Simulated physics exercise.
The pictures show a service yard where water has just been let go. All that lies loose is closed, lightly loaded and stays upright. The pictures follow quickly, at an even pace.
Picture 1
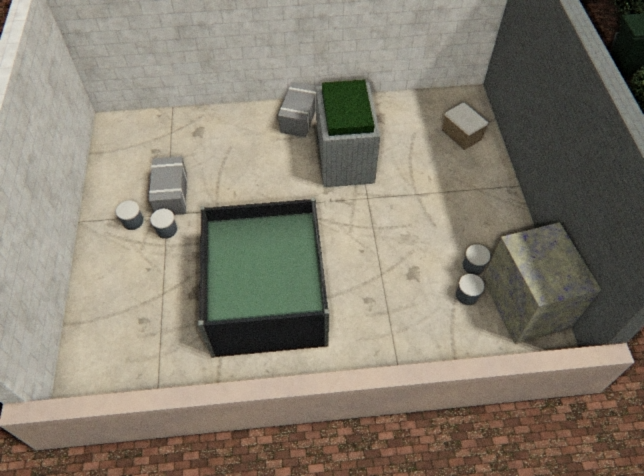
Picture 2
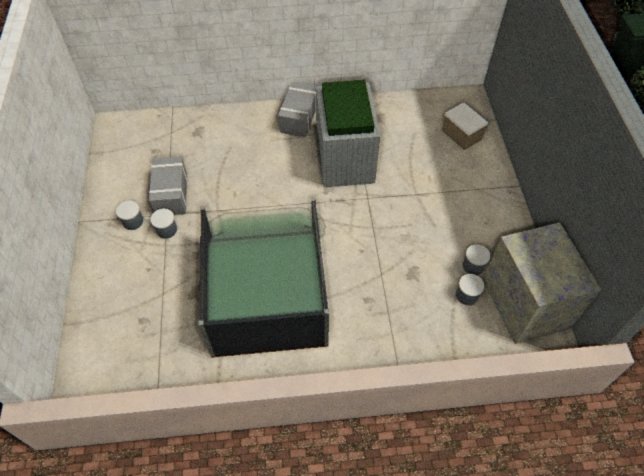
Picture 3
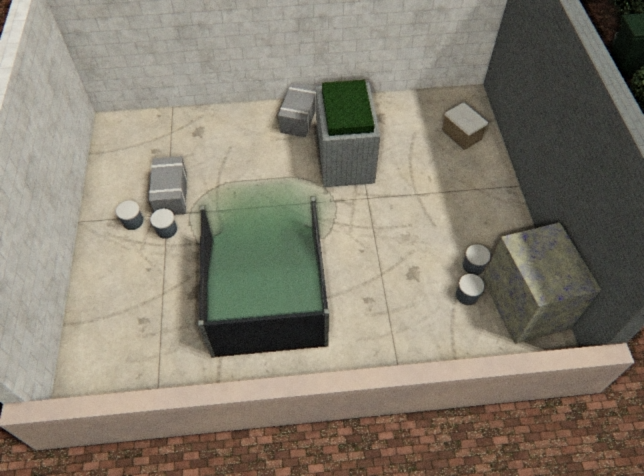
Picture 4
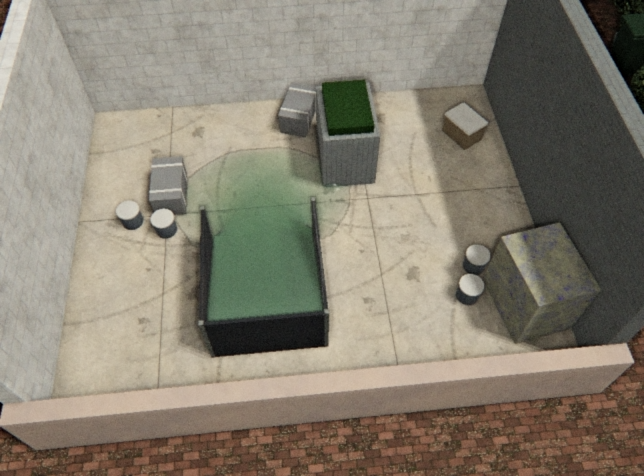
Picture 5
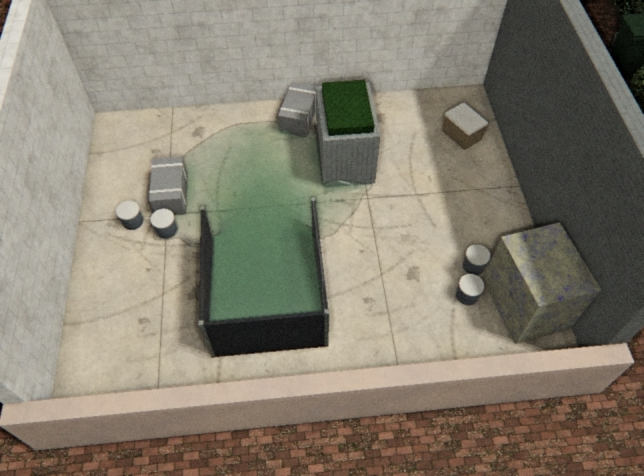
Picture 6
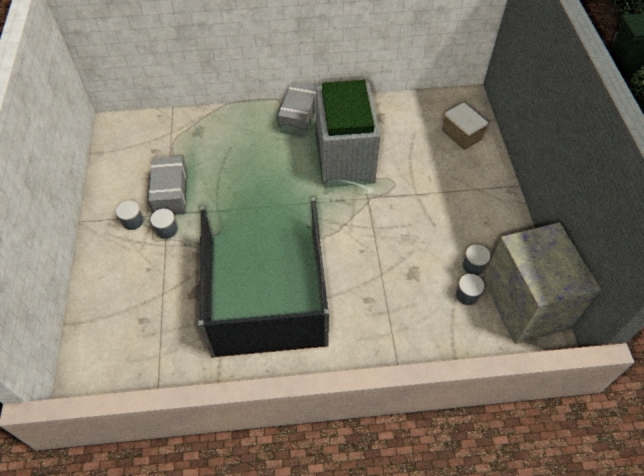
Green-tinted water pouring from the open back of a dark tank and spreading across a walled yard, around blocks that stay still.
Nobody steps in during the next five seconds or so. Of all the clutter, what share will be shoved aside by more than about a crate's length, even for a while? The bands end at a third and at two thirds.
It is two thirds or more.
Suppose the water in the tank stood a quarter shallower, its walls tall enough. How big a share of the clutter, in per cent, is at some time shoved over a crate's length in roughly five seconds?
Roughly 40 per cent.
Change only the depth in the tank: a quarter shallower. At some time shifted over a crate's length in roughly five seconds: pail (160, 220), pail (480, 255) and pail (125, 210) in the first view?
In turn: Short of that, never so far, pushed that far.
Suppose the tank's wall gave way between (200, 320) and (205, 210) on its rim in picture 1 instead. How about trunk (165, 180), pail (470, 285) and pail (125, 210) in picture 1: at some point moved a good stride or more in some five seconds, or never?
One after the other: Shifted that much, yes, yes.
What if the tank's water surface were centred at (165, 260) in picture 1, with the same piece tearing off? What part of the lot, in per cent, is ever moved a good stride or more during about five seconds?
Near 70 in a hundred.
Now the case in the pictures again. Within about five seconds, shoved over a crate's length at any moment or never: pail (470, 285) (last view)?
Verdict: Not that far.
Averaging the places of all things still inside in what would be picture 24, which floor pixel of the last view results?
Near (326, 224).
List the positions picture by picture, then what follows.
In the first frame, a trunk at (166, 178) rests on the ground; a trunk at (298, 100), on the bottom; 0 of 7 have shifted.
In the second frame, a trunk at (166, 178) rests on the ground; a trunk at (298, 100), on the bottom; 0 of 7 have shifted.
In the third frame, a trunk at (166, 178) rests on the ground; a trunk at (298, 100) rests on the ground; 0 of 7 have shifted.
In the fourth frame, a trunk at (166, 178), on the bottom; a trunk at (298, 100) rests on the ground; 0 of 7 have shifted.
In the fifth frame, a trunk at (166, 178), on the bottom; a trunk at (298, 100) rests on the ground; 0 of 7 have shifted.
In the sixth frame, a trunk at (166, 178), on the bottom; a trunk at (298, 100), on the bottom; 0 of 7 have shifted.
A moment on, 0 of 7 are well off their spots; 0 afloat.
Next, 1 of 7 are well off their spots; 1 afloat.
Later, 4 of 7 are well off their spots; 1 afloat.
In the end, 6 of 7 are well off their spots, and 6 have been at some point; 1 afloat.
